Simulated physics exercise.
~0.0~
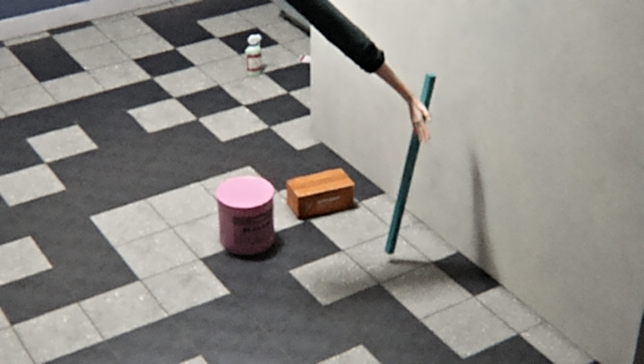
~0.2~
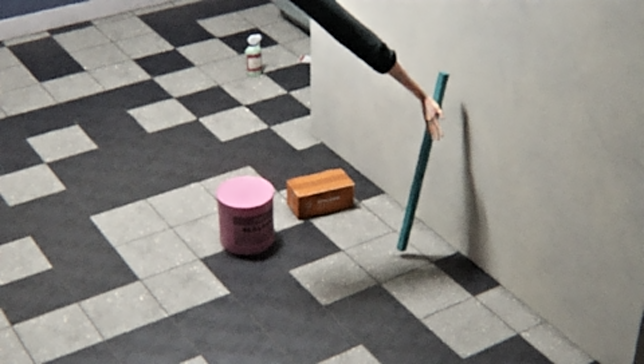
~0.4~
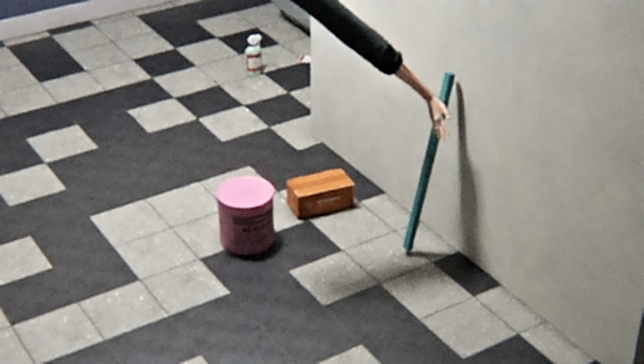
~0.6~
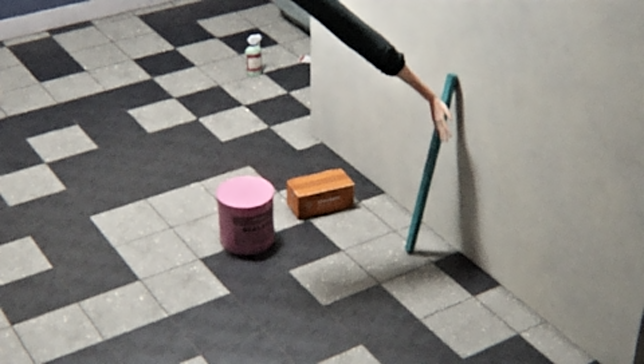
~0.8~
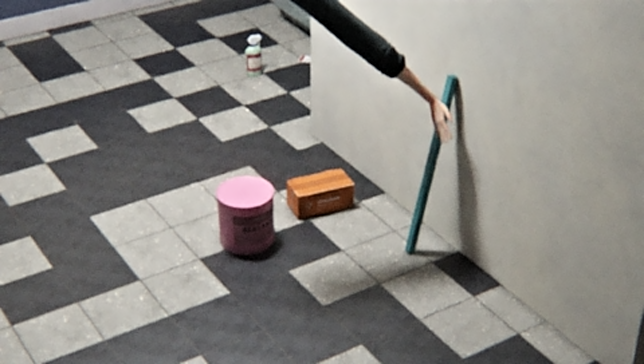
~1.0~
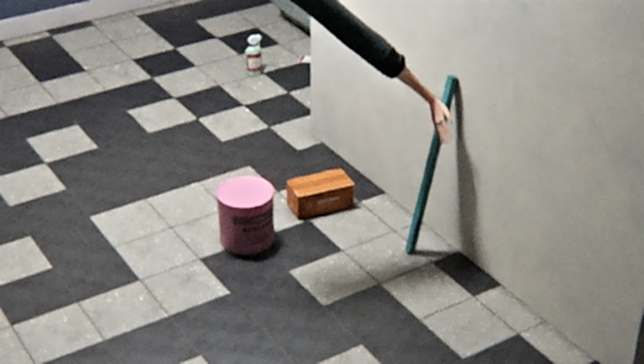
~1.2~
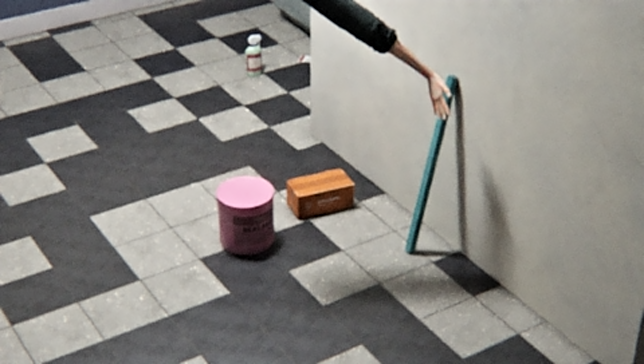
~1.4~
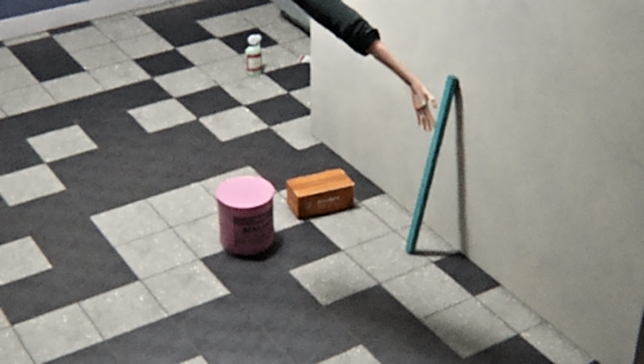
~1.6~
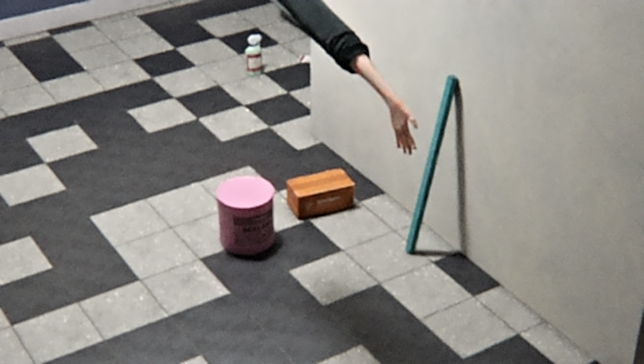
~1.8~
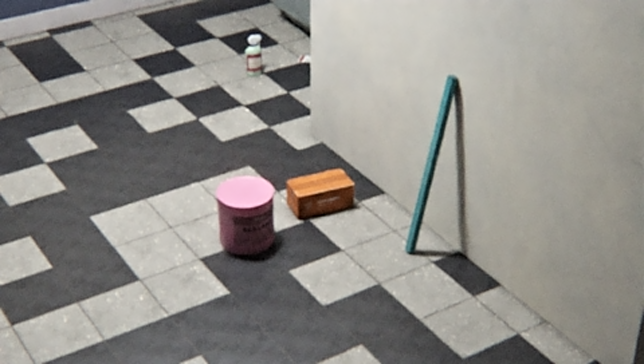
A turquoise pole is leaned against the wall by a hand and stays there.
